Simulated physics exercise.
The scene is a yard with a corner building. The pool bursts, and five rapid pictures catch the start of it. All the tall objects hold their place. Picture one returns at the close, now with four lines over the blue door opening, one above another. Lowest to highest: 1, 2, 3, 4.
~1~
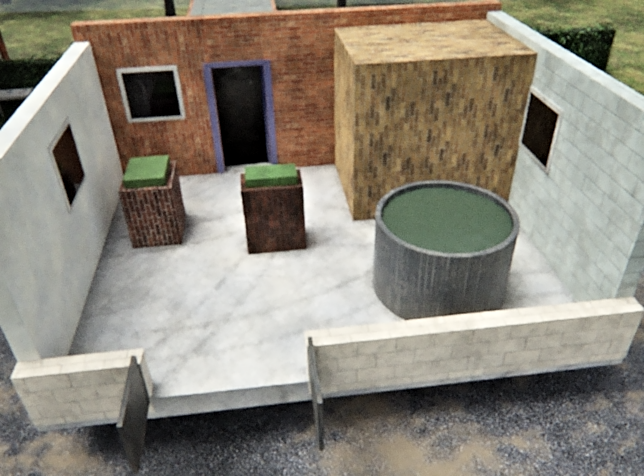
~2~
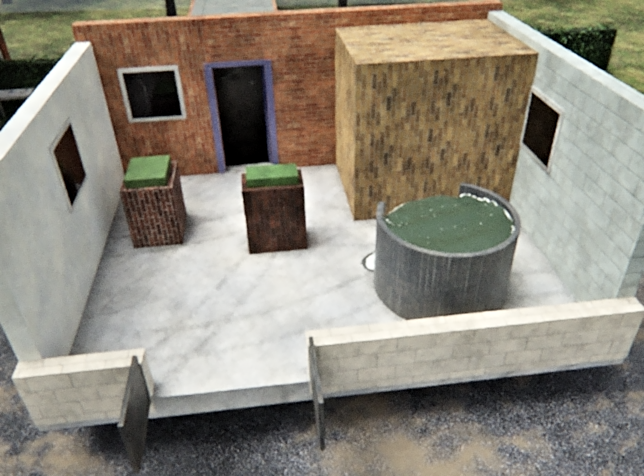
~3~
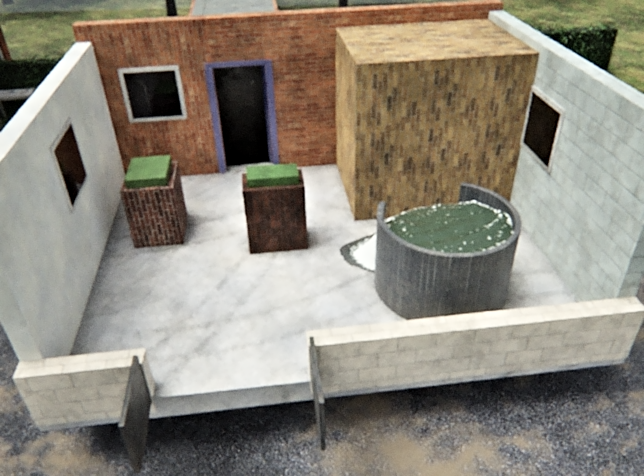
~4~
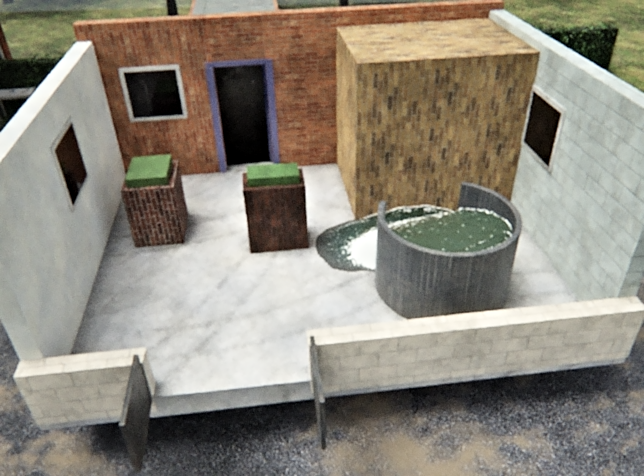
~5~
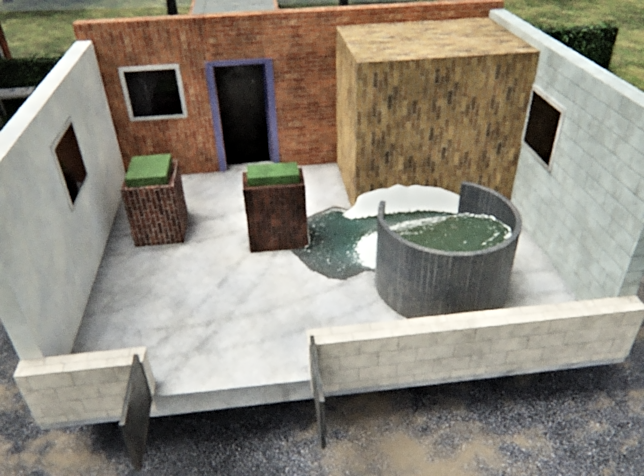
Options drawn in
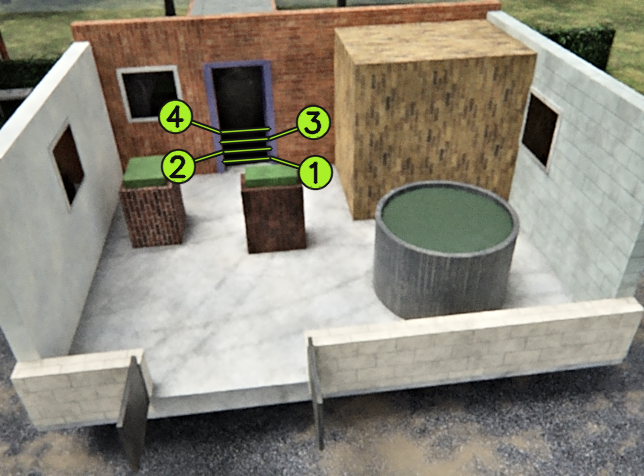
Green water pours out the back of a round grey pool and spreads left across the pale yard.
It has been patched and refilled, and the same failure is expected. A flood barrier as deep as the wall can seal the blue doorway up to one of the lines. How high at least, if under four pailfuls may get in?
The limit is 1.
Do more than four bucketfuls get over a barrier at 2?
No, that is safe.
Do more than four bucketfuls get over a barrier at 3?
No.
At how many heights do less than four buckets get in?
All of the four.
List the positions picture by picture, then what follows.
The first frame shows water in the pool at rest, its middle at (446, 220); foot of the blue doorway at (248, 171); open gate at (224, 337).
In the second frame, water covers 2 % of the ground, its front hidden from here.
In the third frame, 5 % of the ground under water, visible out to (351, 247).
In the fourth frame, 10 % of the ground under water, visible out to (322, 241).
In the fifth frame, 14 % of the ground under water, visible out to (300, 249).
In lime, 1 at (247, 159); 2 at (246, 150); 3 at (245, 140); 4 at (244, 130); from the bottom up 1, 2, 3, 4.
With 1, a splash gets over, under a bucket.
With 2, nothing gets over.
With 3, nothing gets over.
With 4, nothing gets over.
